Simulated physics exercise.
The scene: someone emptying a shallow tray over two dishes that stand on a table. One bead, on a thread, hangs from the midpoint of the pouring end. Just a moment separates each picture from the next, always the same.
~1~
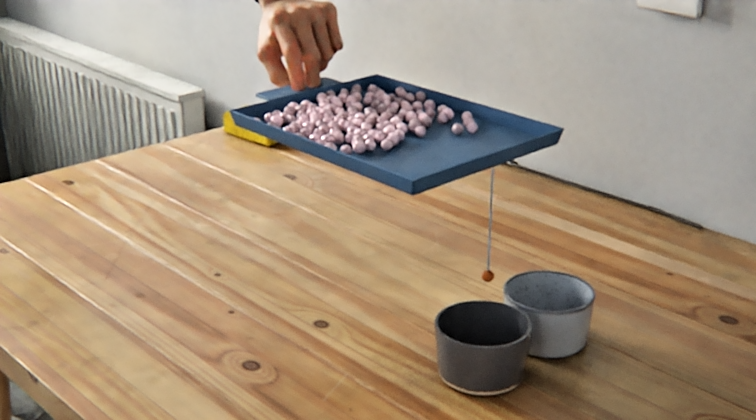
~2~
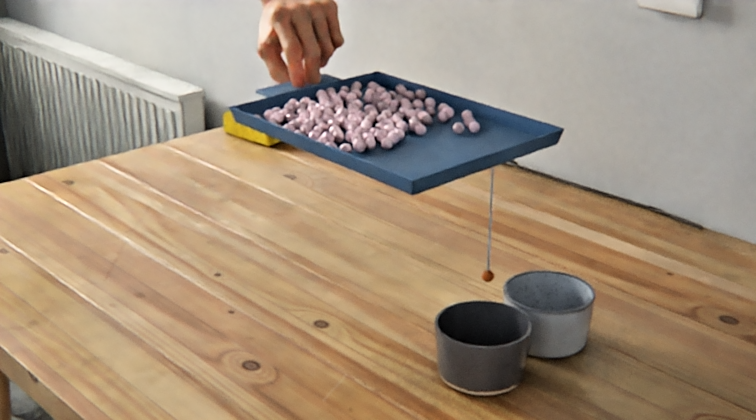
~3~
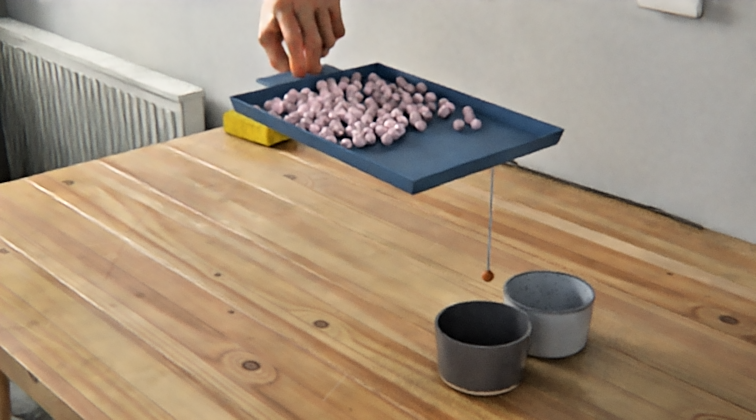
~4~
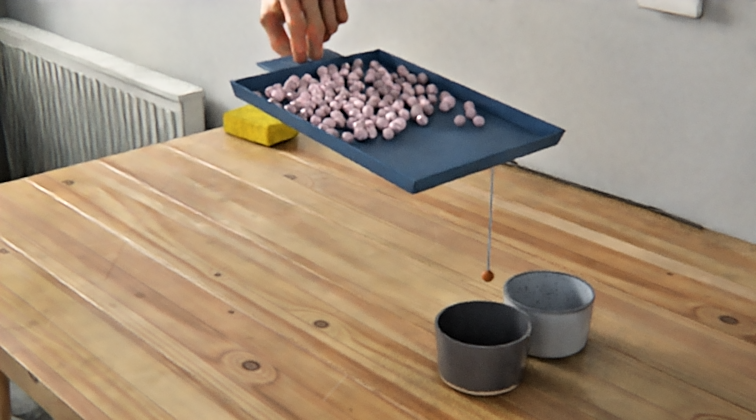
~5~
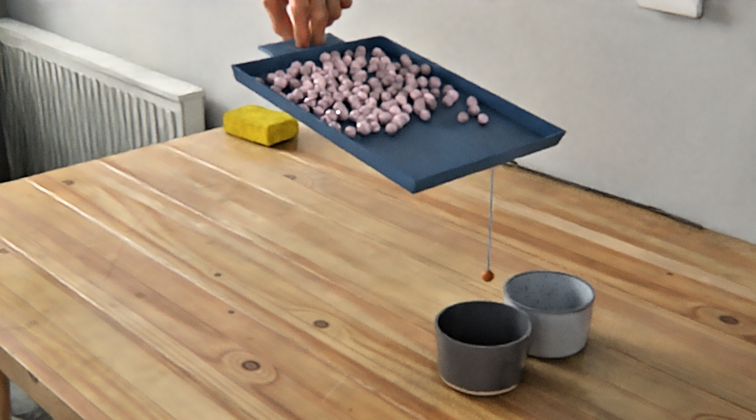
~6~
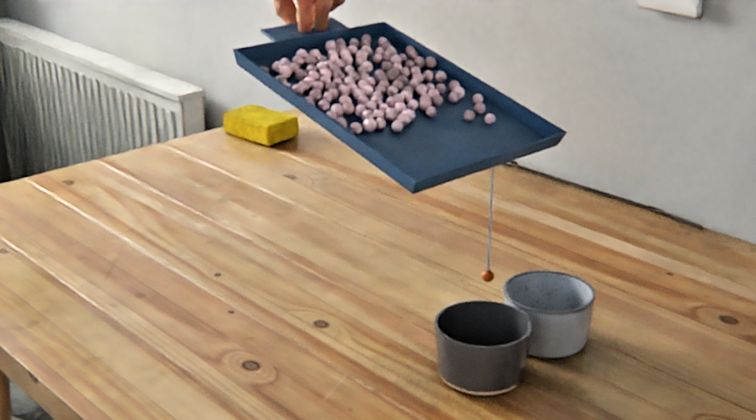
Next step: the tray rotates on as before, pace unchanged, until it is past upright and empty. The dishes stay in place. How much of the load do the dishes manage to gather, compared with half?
Most of the load is not lost.
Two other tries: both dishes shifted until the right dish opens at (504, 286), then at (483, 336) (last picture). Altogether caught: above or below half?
Short of half, then Short of half.
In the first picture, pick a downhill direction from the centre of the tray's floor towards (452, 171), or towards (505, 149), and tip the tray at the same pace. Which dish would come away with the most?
Number one favours the left of the two; number two favours the right of the two.
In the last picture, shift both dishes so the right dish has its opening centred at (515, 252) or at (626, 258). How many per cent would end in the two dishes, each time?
In the first position around 0 percent, in the second around 50 percent.
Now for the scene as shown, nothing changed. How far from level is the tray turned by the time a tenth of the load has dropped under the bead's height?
Roughly 50 degrees of turn.
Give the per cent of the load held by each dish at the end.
Final share: Left dish at 30 per cent, right dish at 40 per cent.
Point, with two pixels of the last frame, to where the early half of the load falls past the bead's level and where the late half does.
It goes through near (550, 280) first, then near (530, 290).
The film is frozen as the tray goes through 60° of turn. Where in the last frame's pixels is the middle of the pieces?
Look about (506, 149) in the last picture.
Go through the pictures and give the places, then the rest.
Corners of the pouring end at (413, 178) and (558, 128), level; middle of the load at (360, 118), sugar pearls; left dish at (518, 362); right dish at (583, 326); bead on its thread at (488, 276), in the first picture.
Corners of the pouring end at (413, 178) and (558, 128), level; middle of the load at (360, 116), in the second picture.
Corners of the pouring end at (414, 178) and (559, 129), tipped barely, level across its low end; middle of the load at (360, 110), in the third picture.
Corners of the pouring end at (415, 178) and (560, 129), tipped a little, level across its low end; middle of the load at (361, 100), in the fourth picture.
Corners of the pouring end at (416, 178) and (560, 130), tipped a little, level across its low end; middle of the load at (364, 90), in the fifth picture.
Corners of the pouring end at (417, 178) and (561, 131), tipped a little, level across its low end; middle of the load at (370, 83), all on the move; left dish at (518, 362); right dish at (583, 326), in the sixth picture.
Soon after the last picture, tray tipped steeply; about two thirds on the tray; a small part in the left dish; a small part in the right dish; a small part outside both; a small part in the air.
A little later, tray tipped past a quarter turn; about a quarter in the left dish; about a third in the right dish; about a quarter outside both; a small part in the air.
Later still, tray tipped past a quarter turn; about a quarter in the left dish; about half in the right dish; about a quarter outside both.
By the end, tray tipped past a quarter turn; about a quarter in the left dish; about half in the right dish; about a quarter outside both.
